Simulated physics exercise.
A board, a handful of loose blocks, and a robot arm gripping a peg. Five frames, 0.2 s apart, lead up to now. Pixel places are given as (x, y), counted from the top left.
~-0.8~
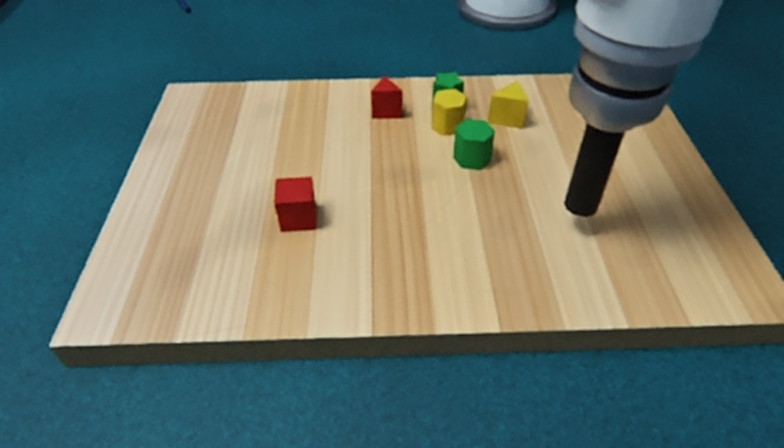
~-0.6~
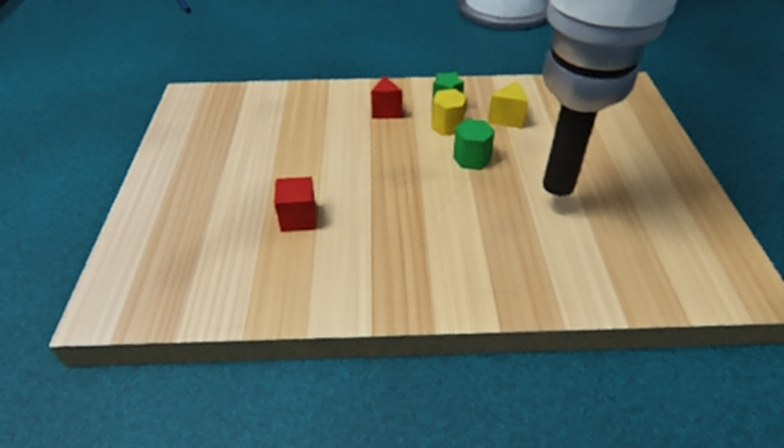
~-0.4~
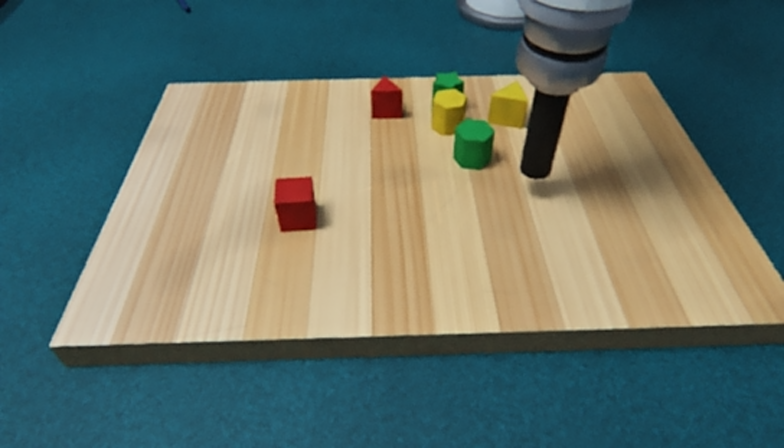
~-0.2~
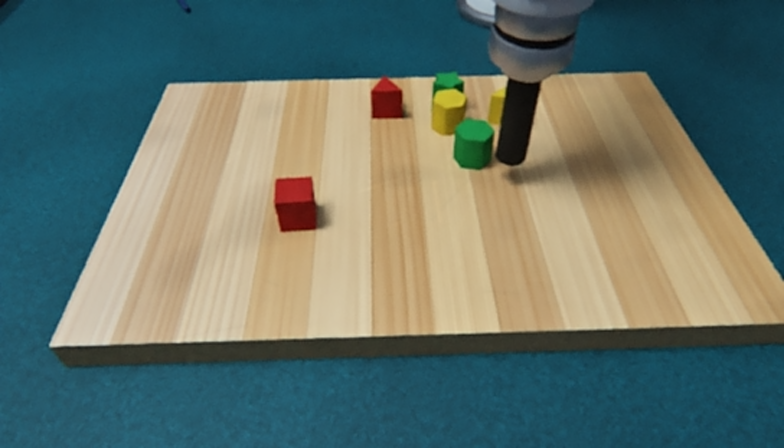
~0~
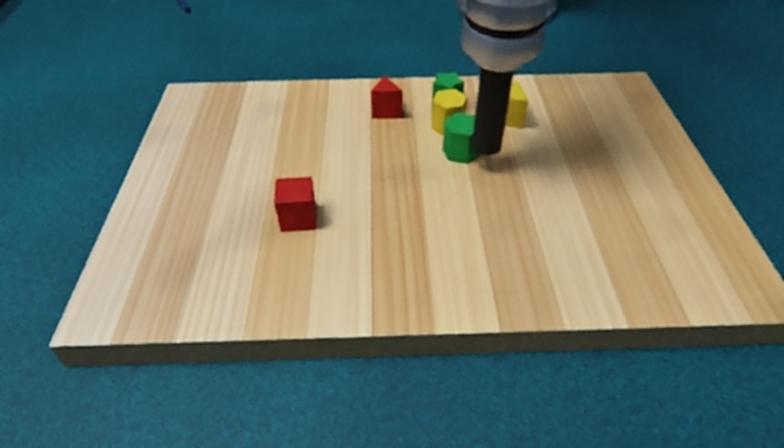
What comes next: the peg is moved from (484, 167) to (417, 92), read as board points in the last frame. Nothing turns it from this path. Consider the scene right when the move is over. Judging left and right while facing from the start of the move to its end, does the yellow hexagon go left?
Yes.
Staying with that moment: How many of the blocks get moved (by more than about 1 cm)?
I think three or more will be displaced.
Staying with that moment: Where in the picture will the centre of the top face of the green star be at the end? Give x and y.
It should be at about (442, 62).
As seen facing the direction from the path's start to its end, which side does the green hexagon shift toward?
Taking start-to-end as forward, the block's sideways shift goes to the left.
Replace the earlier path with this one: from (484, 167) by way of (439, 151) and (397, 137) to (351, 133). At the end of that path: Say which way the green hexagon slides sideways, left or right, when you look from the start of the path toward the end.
Sideways shift: Right.
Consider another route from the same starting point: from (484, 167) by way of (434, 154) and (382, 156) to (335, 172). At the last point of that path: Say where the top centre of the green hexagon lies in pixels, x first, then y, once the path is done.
About (416, 106).
On the path given first. One third of the way, peg (459, 118); green star (449, 76); yellow hexagon (435, 90), turned 70° clockwise; green hexagon (428, 109), turned 35° anticlockwise.
Two thirds of the way, peg (437, 94); green star (445, 72), turned 50° clockwise; yellow hexagon (414, 77), turned 80° clockwise; green hexagon (422, 106), turned 70° anticlockwise.
At the end, peg (417, 72); red triangle not moved; green star (442, 62), turned 115° clockwise; yellow hexagon (390, 64), turned 35° clockwise; green hexagon (422, 106), turned 70° anticlockwise.
